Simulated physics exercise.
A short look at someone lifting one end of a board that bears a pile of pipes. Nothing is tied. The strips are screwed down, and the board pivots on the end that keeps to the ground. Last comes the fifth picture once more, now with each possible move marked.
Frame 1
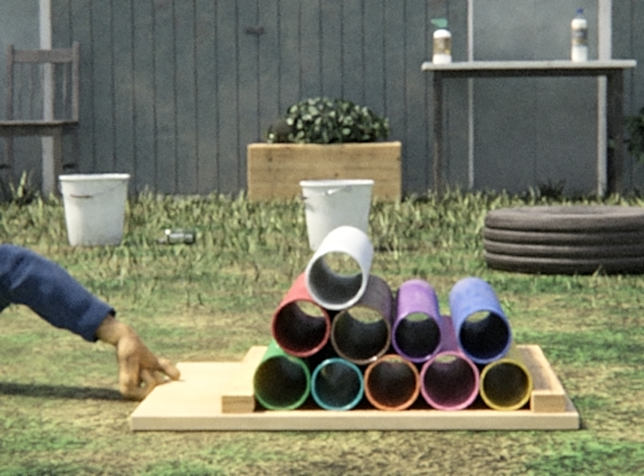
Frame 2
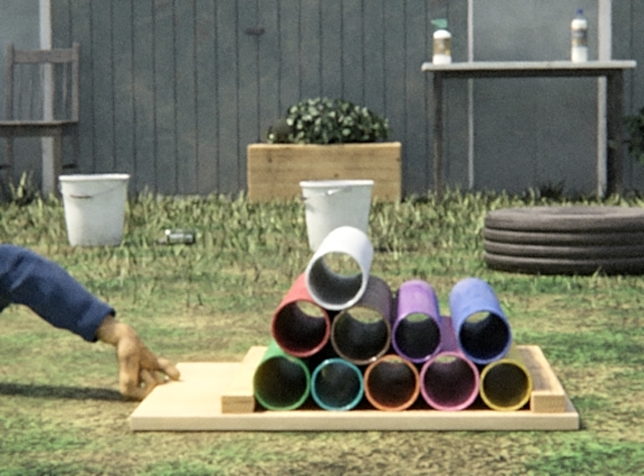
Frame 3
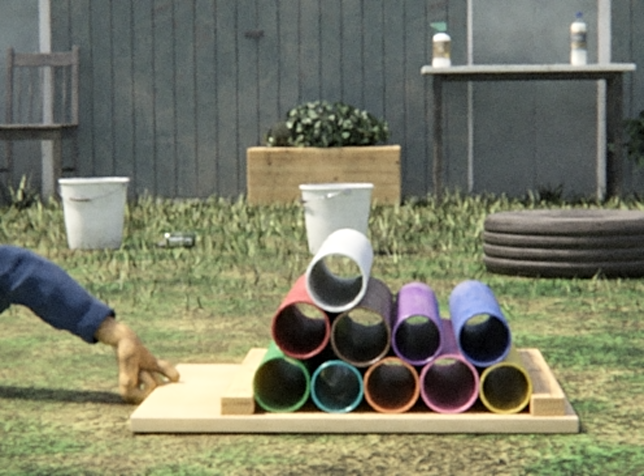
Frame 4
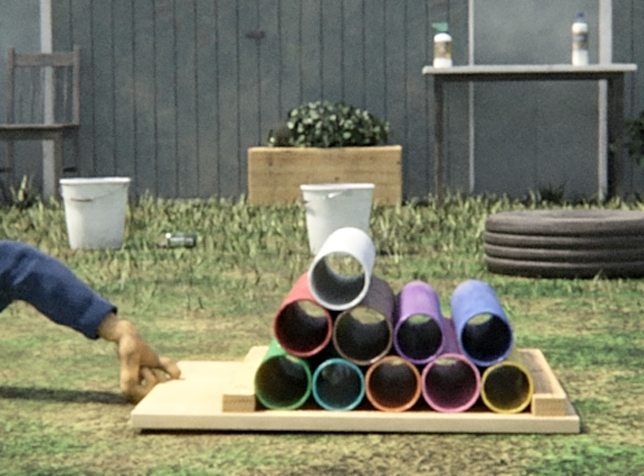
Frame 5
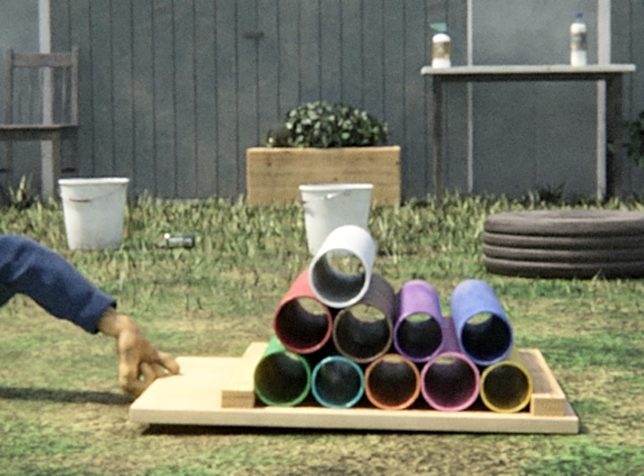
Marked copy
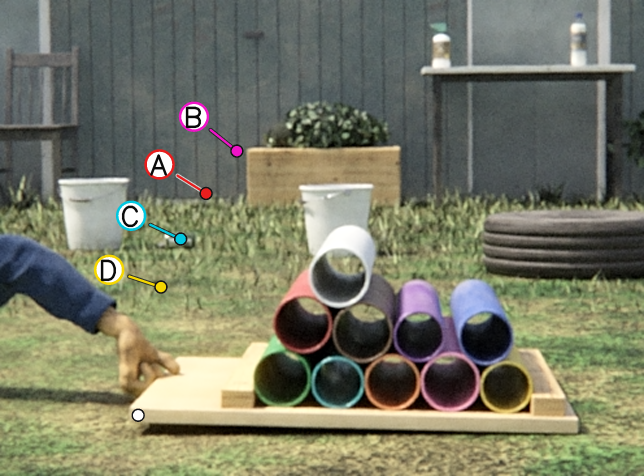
A pyramid of colourful pipes, white on top, red, brown, purple and blue below, and green, turquoise, orange, pink and yellow at the bottom, sits between wooden strips on a board, seen from the front in a grassy yard. Behind are white buckets, a planter, a chair, a table with bottles, and a tyre by a grey wall. A blue-sleeved hand slightly lifts the board's left end, the pile barely shifting, the view steady.
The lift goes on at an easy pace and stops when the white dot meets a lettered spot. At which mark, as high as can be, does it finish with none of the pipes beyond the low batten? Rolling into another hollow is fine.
The highest mark that will do is D.
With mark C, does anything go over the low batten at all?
Yes, at C.
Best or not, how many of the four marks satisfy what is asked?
The number is one.
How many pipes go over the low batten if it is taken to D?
The count is none.
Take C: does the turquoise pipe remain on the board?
Yes, with C.
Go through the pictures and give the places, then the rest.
The first picture shows green pipe (281, 382); turquoise pipe (338, 385); orange pipe (392, 383).
The second picture shows orange pipe (392, 383); pink pipe (450, 382).
The third picture shows board (358, 387); green pipe (281, 384); brown pipe (361, 336).
The fourth picture shows board (359, 385); green pipe (282, 382); turquoise pipe (339, 386).
The fifth picture shows board (358, 383); green pipe (282, 379); turquoise pipe (338, 383).
On the marked copy, A at (206, 194); B at (237, 151); C at (181, 239); D at (161, 287); the white dot at (138, 415).
Following D. Soon after the start, board at 14°.
Later, board at 19°.
In the end, board at 19°, none over the low batten.
As for the rest, A five over the low batten; B five over the low batten; C two over the low batten (blue, white).
